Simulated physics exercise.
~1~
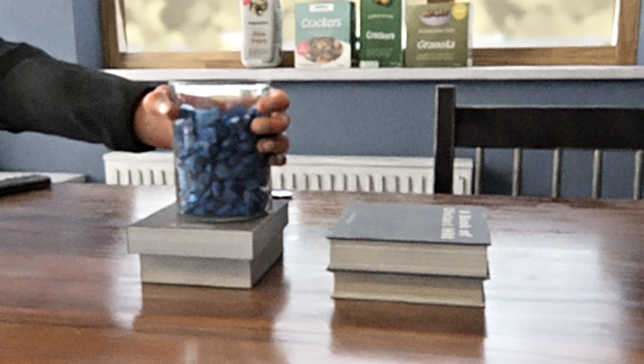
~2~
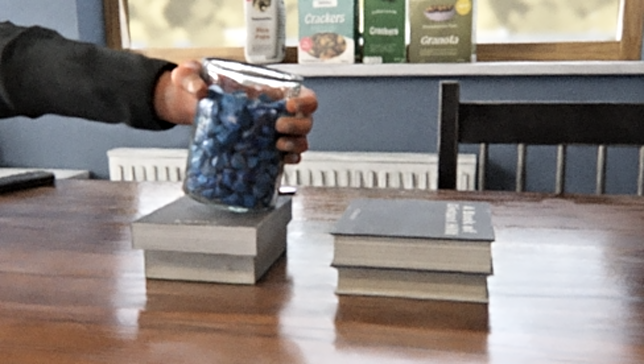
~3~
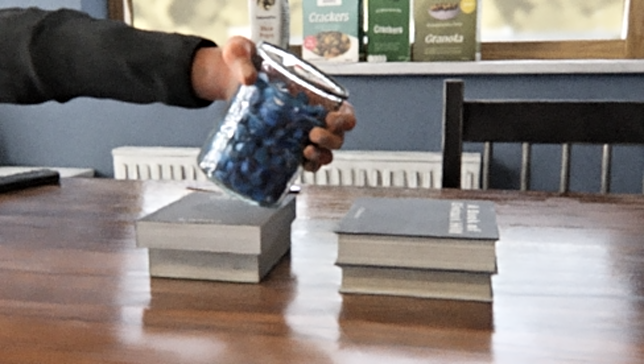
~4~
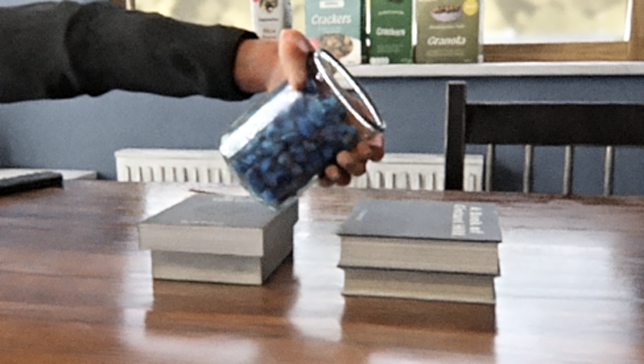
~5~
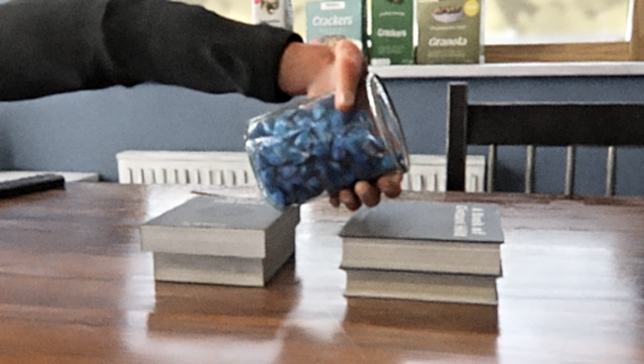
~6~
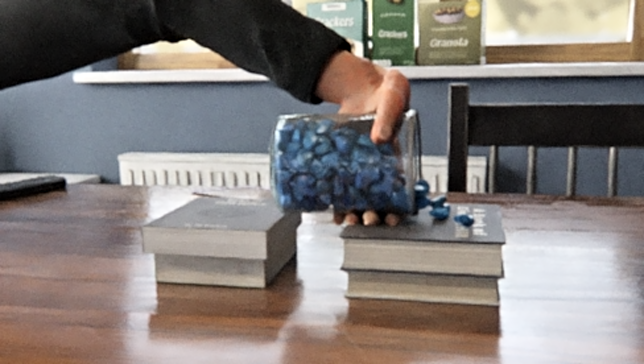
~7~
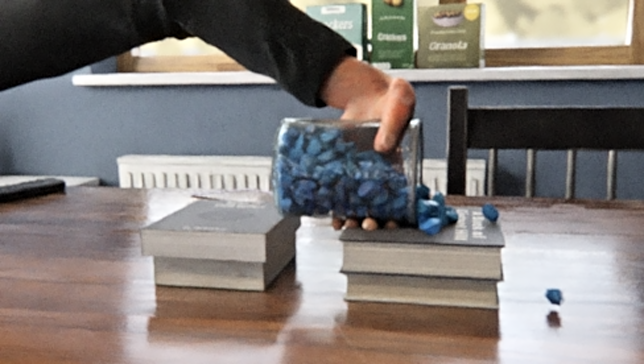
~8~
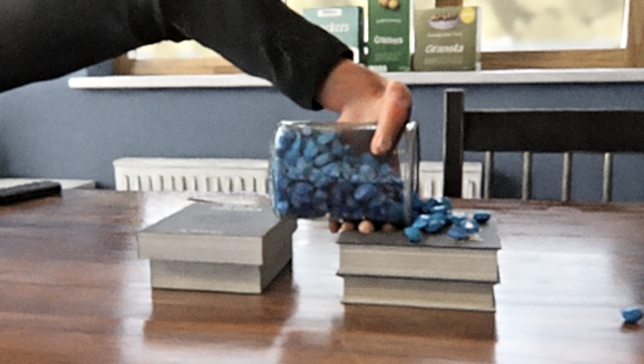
On a glossy brown wooden table before a blue wall, a radiator and a windowsill of food packets, a slightly swaying view looks across at two low piles of grey books. A hand in a dark sleeve holds a clear container of blue stones on the left pile. It lifts the container, tilting it rightward, with everything staying inside. The hand lowers it sideways toward the right pile, and a few stones slip from its mouth. One stone drops and travels right across the table, while the held container ends lying sideways, most stones still inside and a small cluster on the books.
